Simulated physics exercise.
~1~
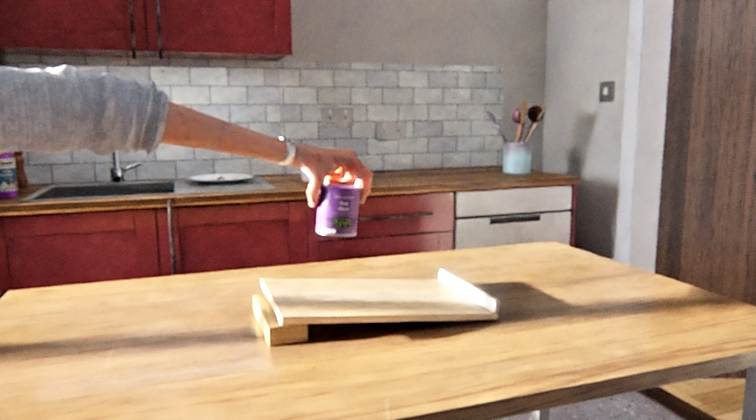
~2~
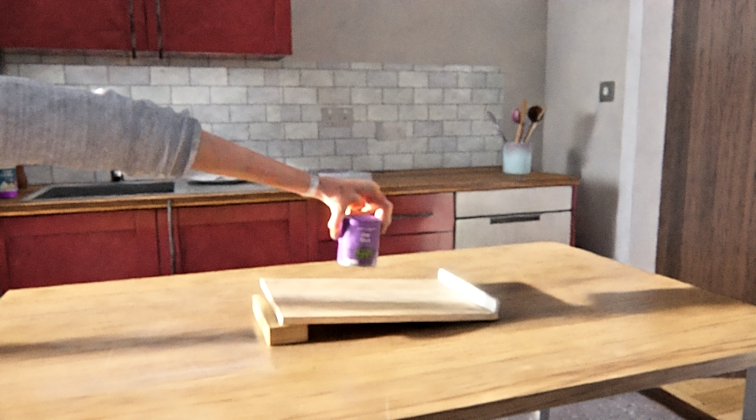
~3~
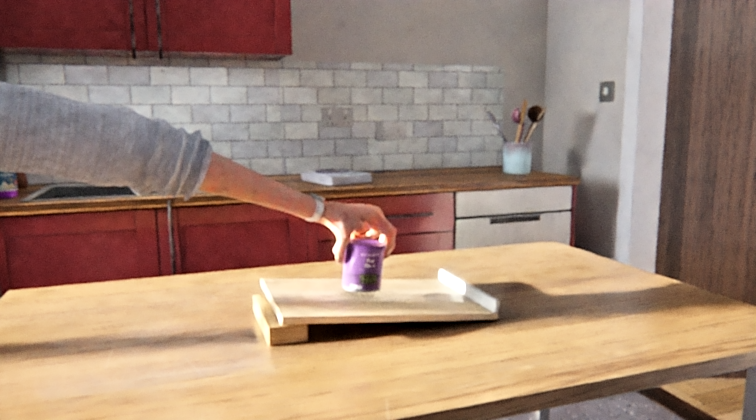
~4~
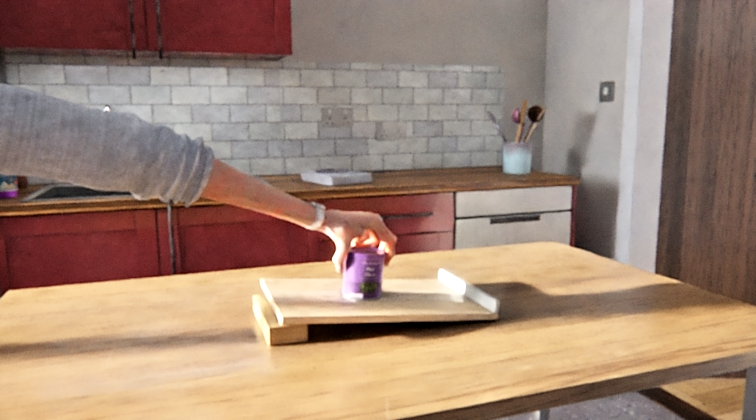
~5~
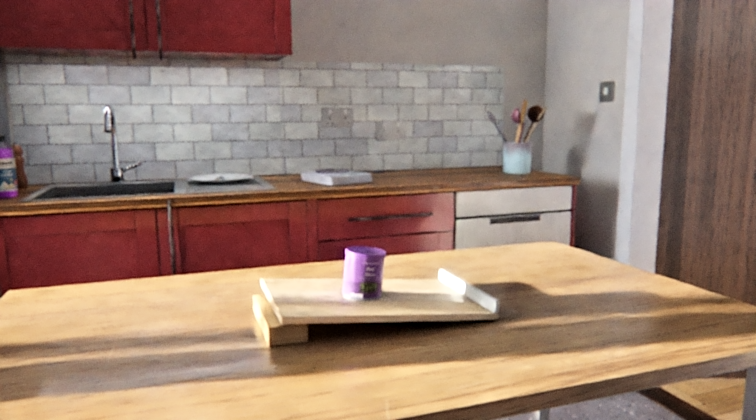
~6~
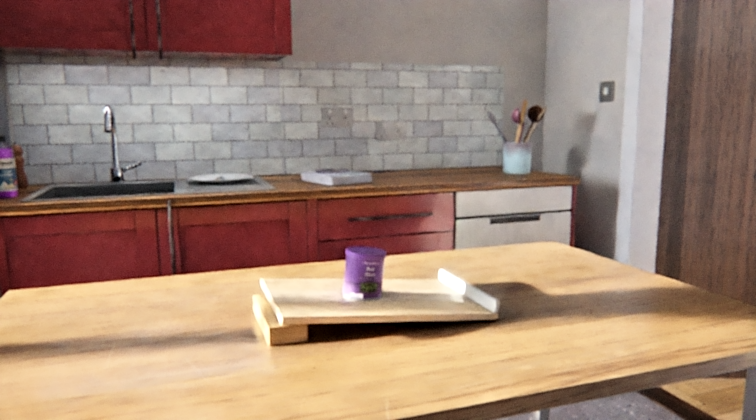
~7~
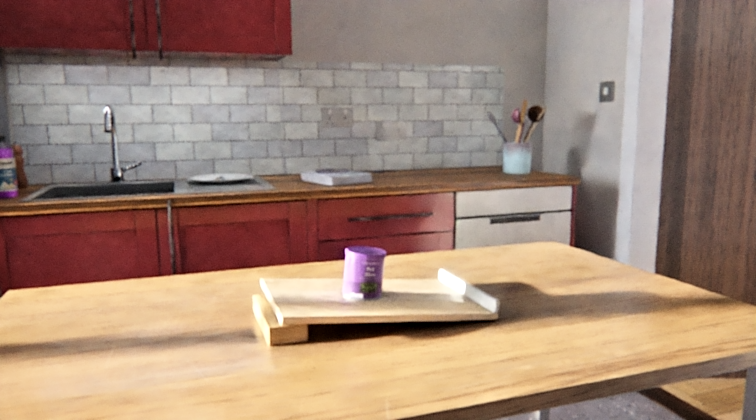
Purple tin being lowered by a hand onto a gently sloping board on a kitchen table, then staying put once released.
